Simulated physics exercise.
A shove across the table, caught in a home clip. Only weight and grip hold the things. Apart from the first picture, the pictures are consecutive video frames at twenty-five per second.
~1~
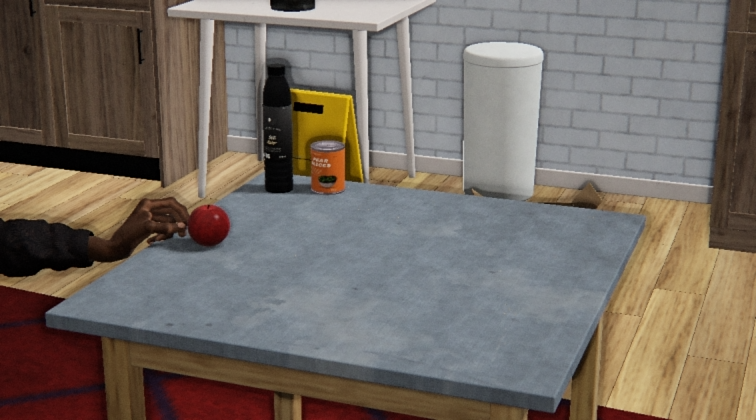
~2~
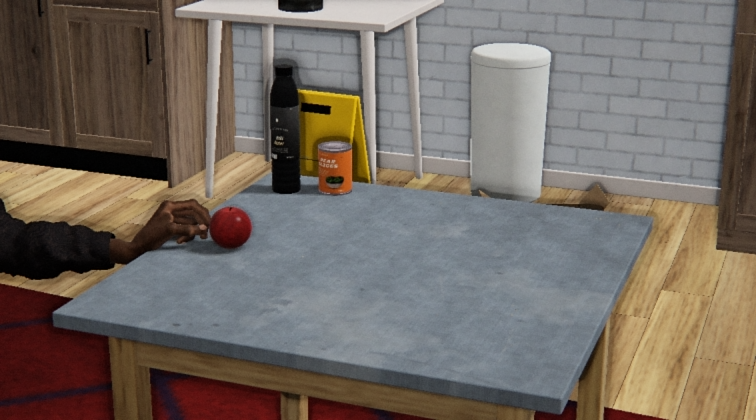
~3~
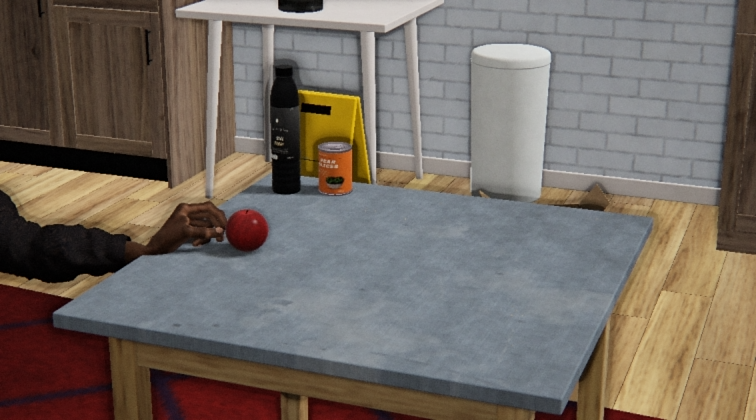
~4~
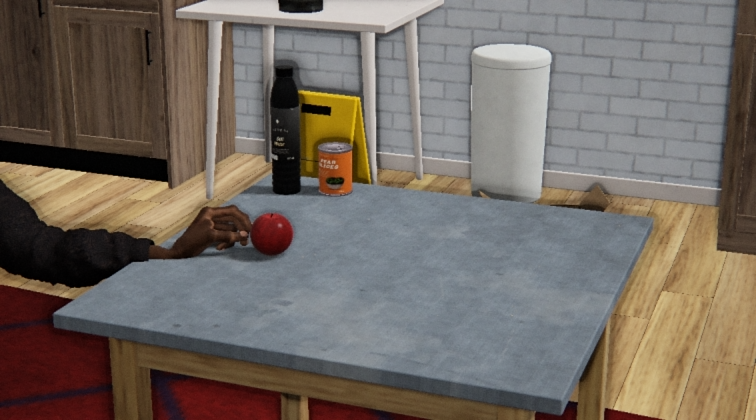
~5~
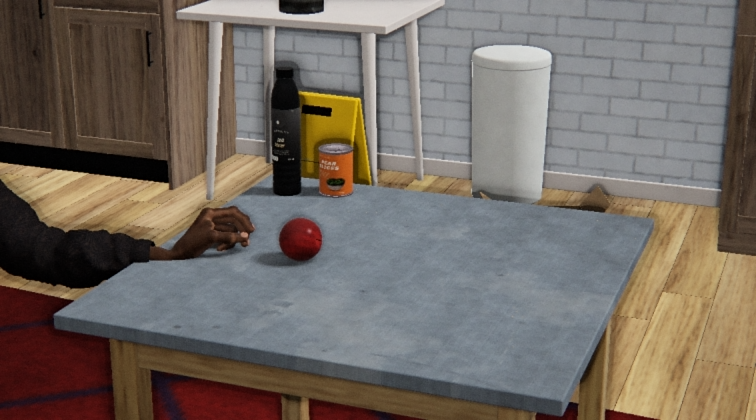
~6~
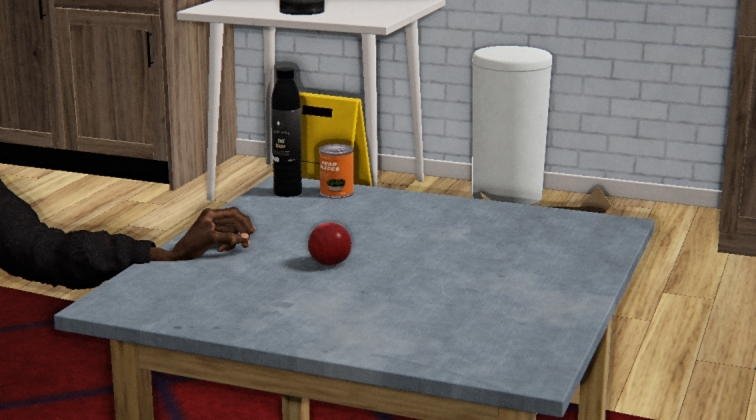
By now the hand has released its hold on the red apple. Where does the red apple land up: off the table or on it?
My guess is that it does leave the table.
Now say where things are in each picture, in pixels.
In the first frame, under the hand; red apple (208, 225).
In the second frame, under the hand; red apple (230, 228).
In the third frame, under the hand; red apple (247, 230).
In the fourth frame, red apple (271, 234).
In the fifth frame, red apple (301, 240) displaced about its own width.
In the sixth frame, red apple (330, 244) displaced about its own width.
Then, 0.20 s past the last view, red apple displaced well along near (476, 264).
Then, 0.40 s past the last view, red apple now off the table.
Then, 0.60 s past the last view, things are still on the move.
Then, 0.80 s past the last view, as before.
Finally, off the table, red apple.
